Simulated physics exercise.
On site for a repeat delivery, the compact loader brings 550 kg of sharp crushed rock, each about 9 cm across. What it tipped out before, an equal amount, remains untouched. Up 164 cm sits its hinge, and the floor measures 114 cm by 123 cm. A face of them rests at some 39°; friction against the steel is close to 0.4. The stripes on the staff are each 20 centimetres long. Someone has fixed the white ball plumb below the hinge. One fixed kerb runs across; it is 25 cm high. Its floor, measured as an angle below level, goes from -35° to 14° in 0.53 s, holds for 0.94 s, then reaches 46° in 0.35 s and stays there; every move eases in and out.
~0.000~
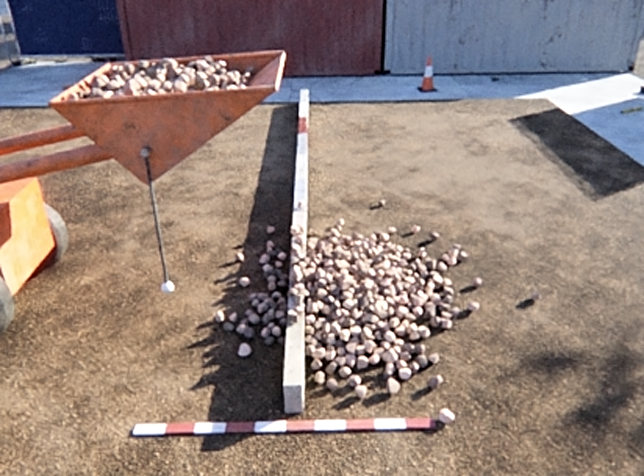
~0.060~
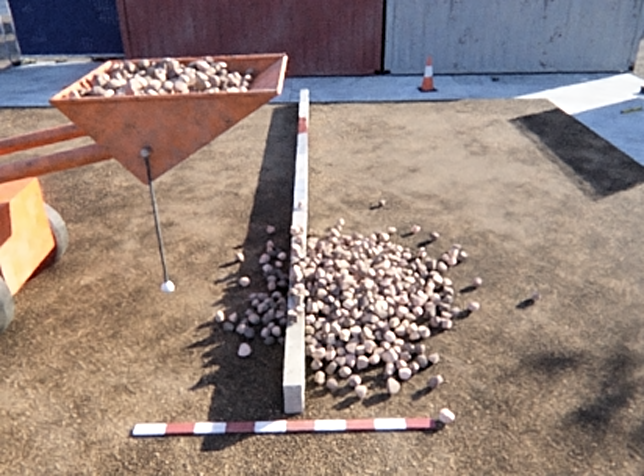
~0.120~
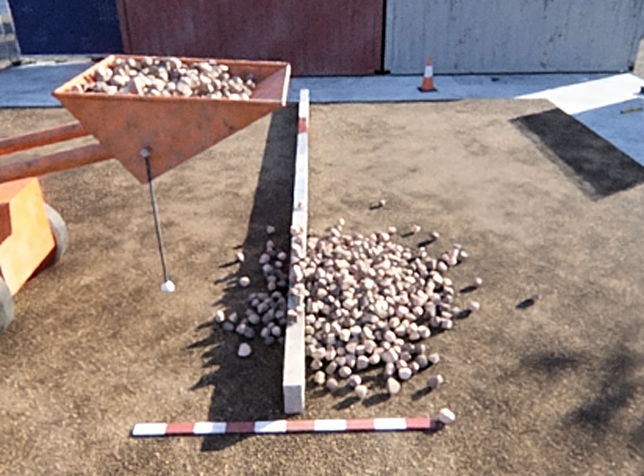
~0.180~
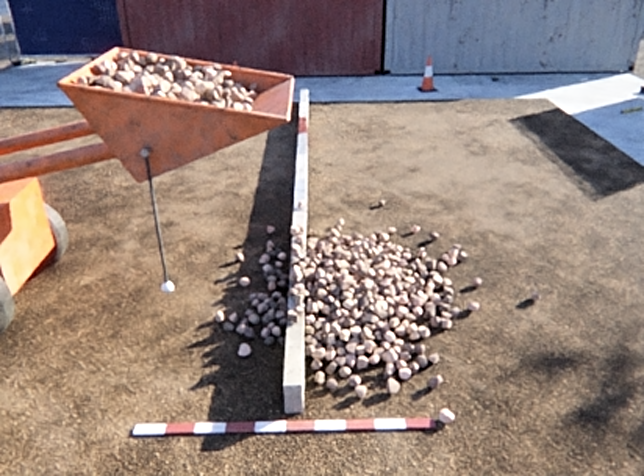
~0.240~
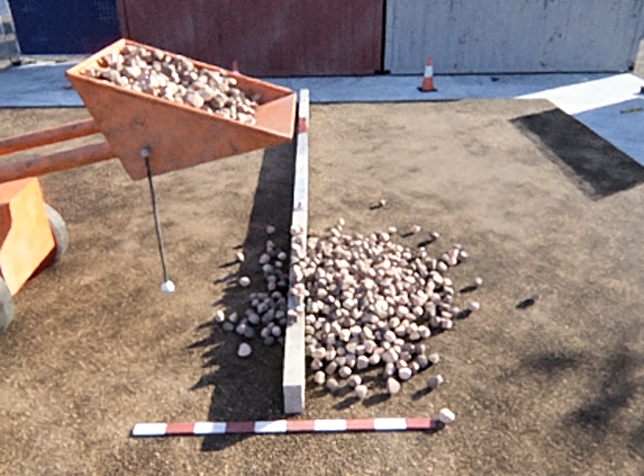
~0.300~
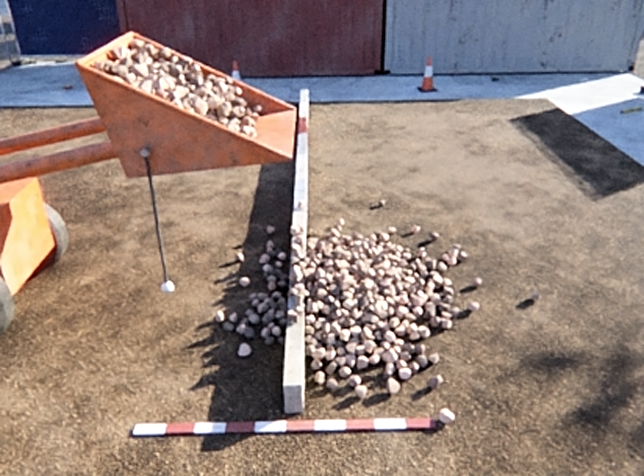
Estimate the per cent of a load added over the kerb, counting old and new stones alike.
Roughly 38 per cent of a load is added.
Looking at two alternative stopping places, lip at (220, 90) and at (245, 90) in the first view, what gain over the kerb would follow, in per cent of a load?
First place about 5 %, second about 15 %.
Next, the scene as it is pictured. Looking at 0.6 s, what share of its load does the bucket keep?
Around 100 per cent of the load is still inside.
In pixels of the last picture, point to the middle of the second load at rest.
Their middle is at about (285, 279).
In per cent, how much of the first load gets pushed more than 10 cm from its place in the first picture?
Roughly 0 per cent of them.
After 0.4 s the floor is at 7°; in per cent of one load, 100 in the bucket, 11 on this side of the kerb, 89 over the kerb; the foremost stones are at (468, 269).
After 0.6 s the floor is at 14°; in per cent of one load, 100 in the bucket, 11 on this side of the kerb, 89 over the kerb; the foremost stones are at (468, 269).
After 2.3 s the floor is at 46°; in per cent of one load, 19 in the bucket, 72 on this side of the kerb, 109 over the kerb; the foremost stones are at (468, 269).
After 5.1 s the floor is at 46°; in per cent of one load, 0 in the bucket, 74 on this side of the kerb, 126 over the kerb; the foremost stones are at (468, 269). Net gain over the kerb, 38.
